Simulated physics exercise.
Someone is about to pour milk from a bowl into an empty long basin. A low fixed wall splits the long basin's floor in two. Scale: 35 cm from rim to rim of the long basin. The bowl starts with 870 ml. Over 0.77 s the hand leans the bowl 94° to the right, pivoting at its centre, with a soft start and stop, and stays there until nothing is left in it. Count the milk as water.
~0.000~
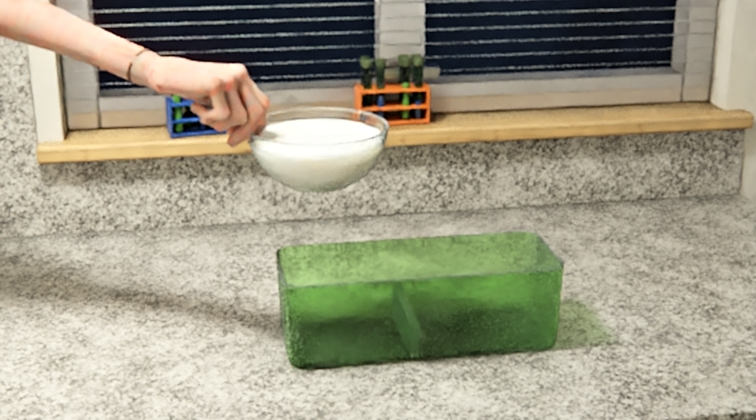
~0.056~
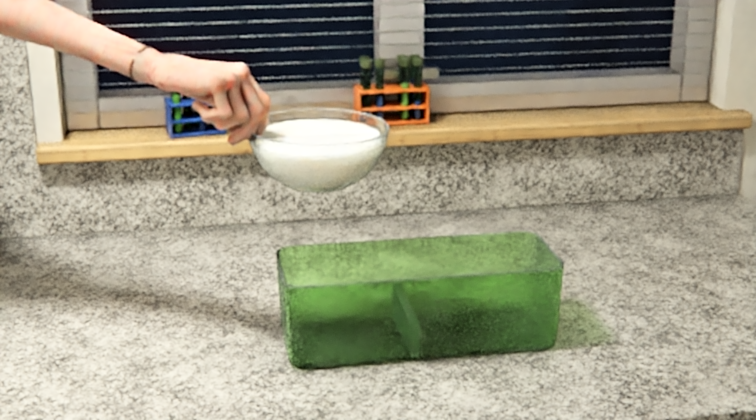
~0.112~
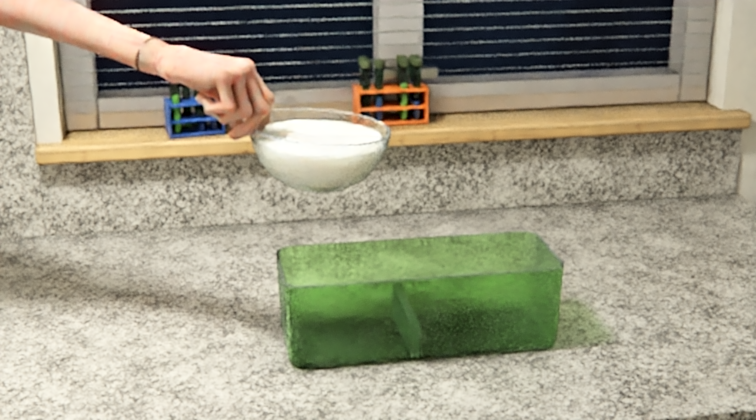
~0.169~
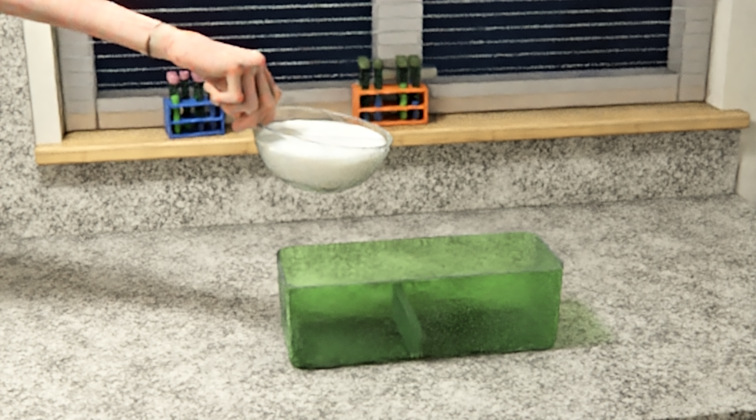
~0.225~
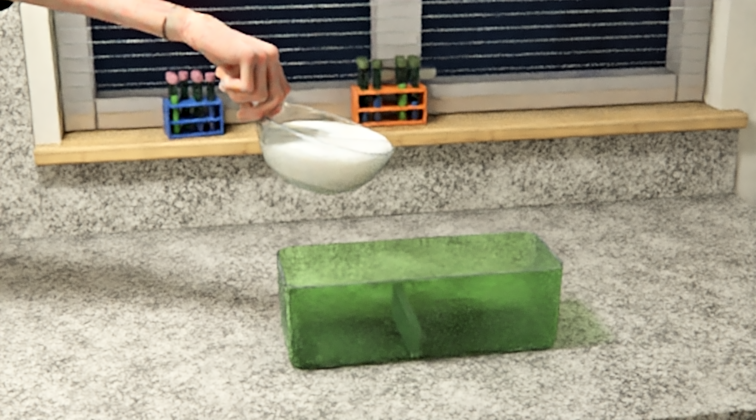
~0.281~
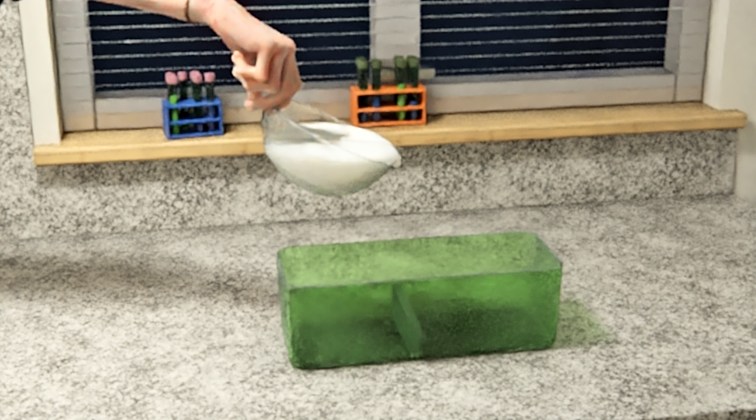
A hand tilts a clear glass bowl of white liquid rightward above a green basin.
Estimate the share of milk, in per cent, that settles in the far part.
Roughly 74 per cent is past the wall.
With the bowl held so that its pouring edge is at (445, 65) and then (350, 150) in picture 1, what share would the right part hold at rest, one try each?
In turn about 85 and 30 per cent.
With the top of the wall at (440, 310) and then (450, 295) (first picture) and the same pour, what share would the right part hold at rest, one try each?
In turn about 40 and 20 per cent.
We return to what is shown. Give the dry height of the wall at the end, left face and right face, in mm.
Some 36 mm on the left and 18 mm on the right.
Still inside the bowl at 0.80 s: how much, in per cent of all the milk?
Near 1 in a hundred.
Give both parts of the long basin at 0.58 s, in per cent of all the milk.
Some 1 per cent left and 38 right.
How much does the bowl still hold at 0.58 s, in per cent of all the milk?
About 20 per cent.
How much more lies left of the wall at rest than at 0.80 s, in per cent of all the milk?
Near 5 in a hundred.
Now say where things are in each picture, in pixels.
Tilt 0°; pouring edge (387, 124); surface from (250, 138) to (382, 132); the long basin's rim runs from (280, 268) to (550, 250); the wall's top is at (405, 305), in the first picture.
Tilt 1°; pouring edge (387, 126); surface from (251, 138) to (382, 133), in the second picture.
Tilt 5°; pouring edge (389, 130); surface from (253, 136) to (384, 136), in the third picture.
Tilt 11°; pouring edge (390, 138); surface from (256, 135) to (387, 137), in the fourth picture.
Tilt 18°; pouring edge (391, 147); surface from (261, 135) to (391, 141); 1 per cent is over the edge, in the fifth picture.
Tilt 28°; pouring edge (391, 159); surface from (265, 138) to (390, 150); 6 per cent is over the edge, in the sixth picture.
After 0.58 s the tilt is 80° and 19 per cent is still to pour, 1 is left of the wall and 38 right of it.
After 0.80 s the tilt is 94° and 1 per cent is still to pour, 16 is left of the wall and 74 right of it.
After 1.02 s the tilt is 94° and 0 per cent is still to pour, 21 is left of the wall and 75 right of it.
After 1.27 s the tilt is 94° and 0 per cent is still to pour, 21 is left of the wall and 74 right of it.
In the end 21 per cent lies left of the wall, 74 right of it and 5 outside.
